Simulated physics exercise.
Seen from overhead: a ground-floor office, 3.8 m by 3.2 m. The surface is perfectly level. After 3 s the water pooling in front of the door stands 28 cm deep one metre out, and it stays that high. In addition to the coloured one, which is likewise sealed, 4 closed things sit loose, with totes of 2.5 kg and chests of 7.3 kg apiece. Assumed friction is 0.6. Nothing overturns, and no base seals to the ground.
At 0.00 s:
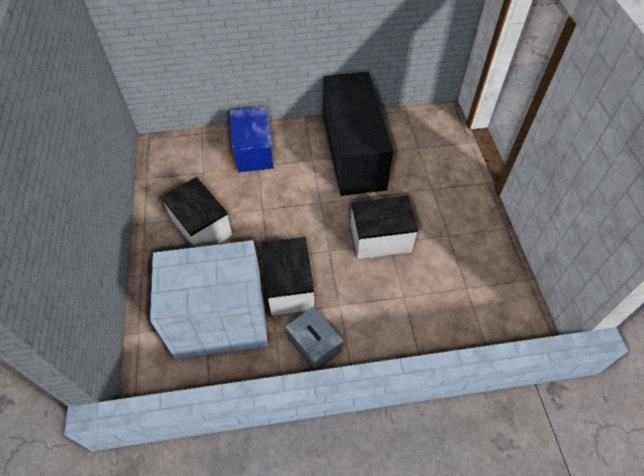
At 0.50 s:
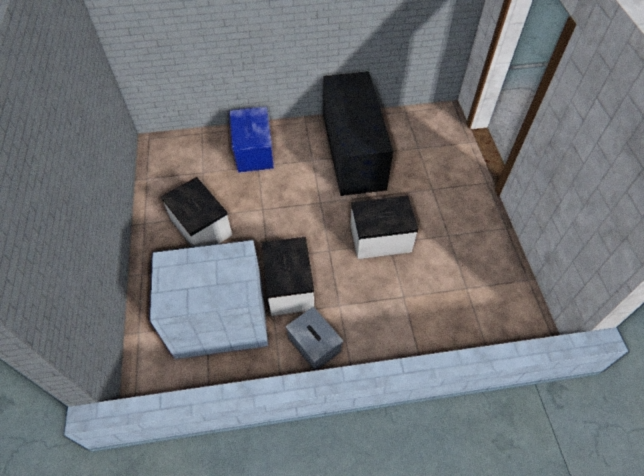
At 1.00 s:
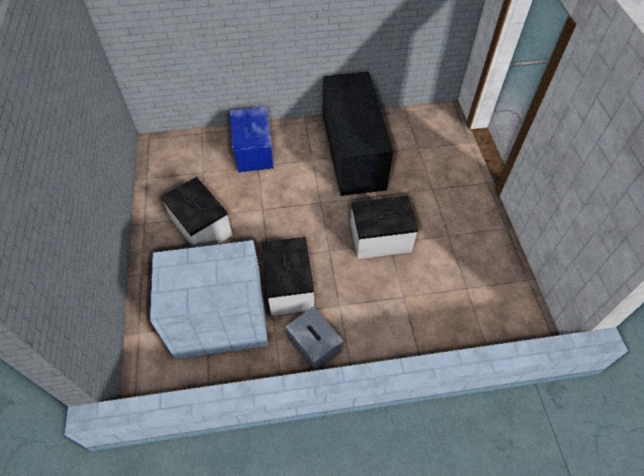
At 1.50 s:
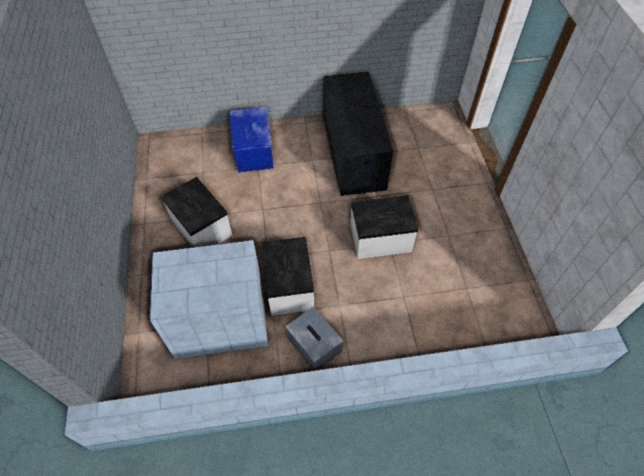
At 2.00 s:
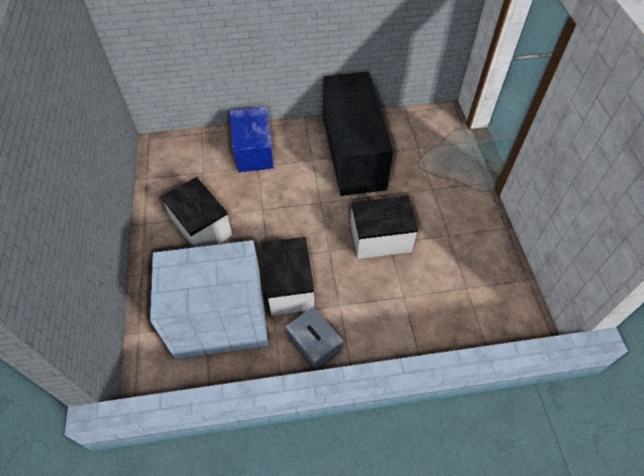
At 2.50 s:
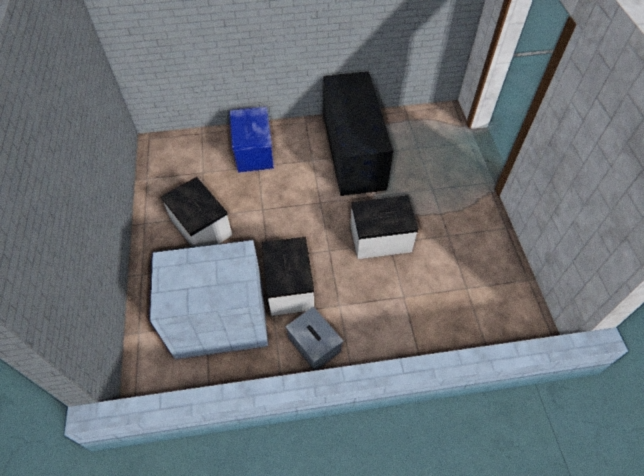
In this clip, seen from above, water covers the ground outside a tiled room holding a blue chest and other boxy objects, then enters through the doorway at upper right and spreads across nearby tiles while the objects stay still.
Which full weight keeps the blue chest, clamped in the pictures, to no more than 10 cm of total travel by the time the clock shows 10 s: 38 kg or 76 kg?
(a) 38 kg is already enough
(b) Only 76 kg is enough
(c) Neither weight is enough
Answer: A.
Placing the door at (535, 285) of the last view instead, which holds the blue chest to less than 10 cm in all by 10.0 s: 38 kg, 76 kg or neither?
There just the heavier succeeds.
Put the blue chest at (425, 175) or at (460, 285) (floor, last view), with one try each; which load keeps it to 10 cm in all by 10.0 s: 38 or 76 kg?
In that order: Just the heavier works; both loads work.
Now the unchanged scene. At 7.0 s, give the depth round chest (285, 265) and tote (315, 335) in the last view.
First roughly 6 cm, second roughly 11 cm.
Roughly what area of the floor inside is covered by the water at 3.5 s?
Flooded: Near 4.0 m2.
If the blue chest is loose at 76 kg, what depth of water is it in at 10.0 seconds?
Around 10 cm.
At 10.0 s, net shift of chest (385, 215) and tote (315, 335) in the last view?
They've ended up 140 cm and 250 cm away, in that order.
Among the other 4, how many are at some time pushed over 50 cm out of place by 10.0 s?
It works out to 4.
After 3.5 s the blue chest would be 0 cm from its start with 38 kg and 0 cm from its start with 76 kg; 0 cm of water round it then.
After 4.5 s the blue chest would be 0 cm from its start with 38 kg and 0 cm from its start with 76 kg; 1 cm of water round it then.
After 7.0 s the blue chest would be 0 cm from its start with 38 kg and 0 cm from its start with 76 kg; 2 cm of water round it then.
After 10.0 s the blue chest would be 0 cm from its start with 38 kg and 0 cm from its start with 76 kg; 10 cm of water round it then.
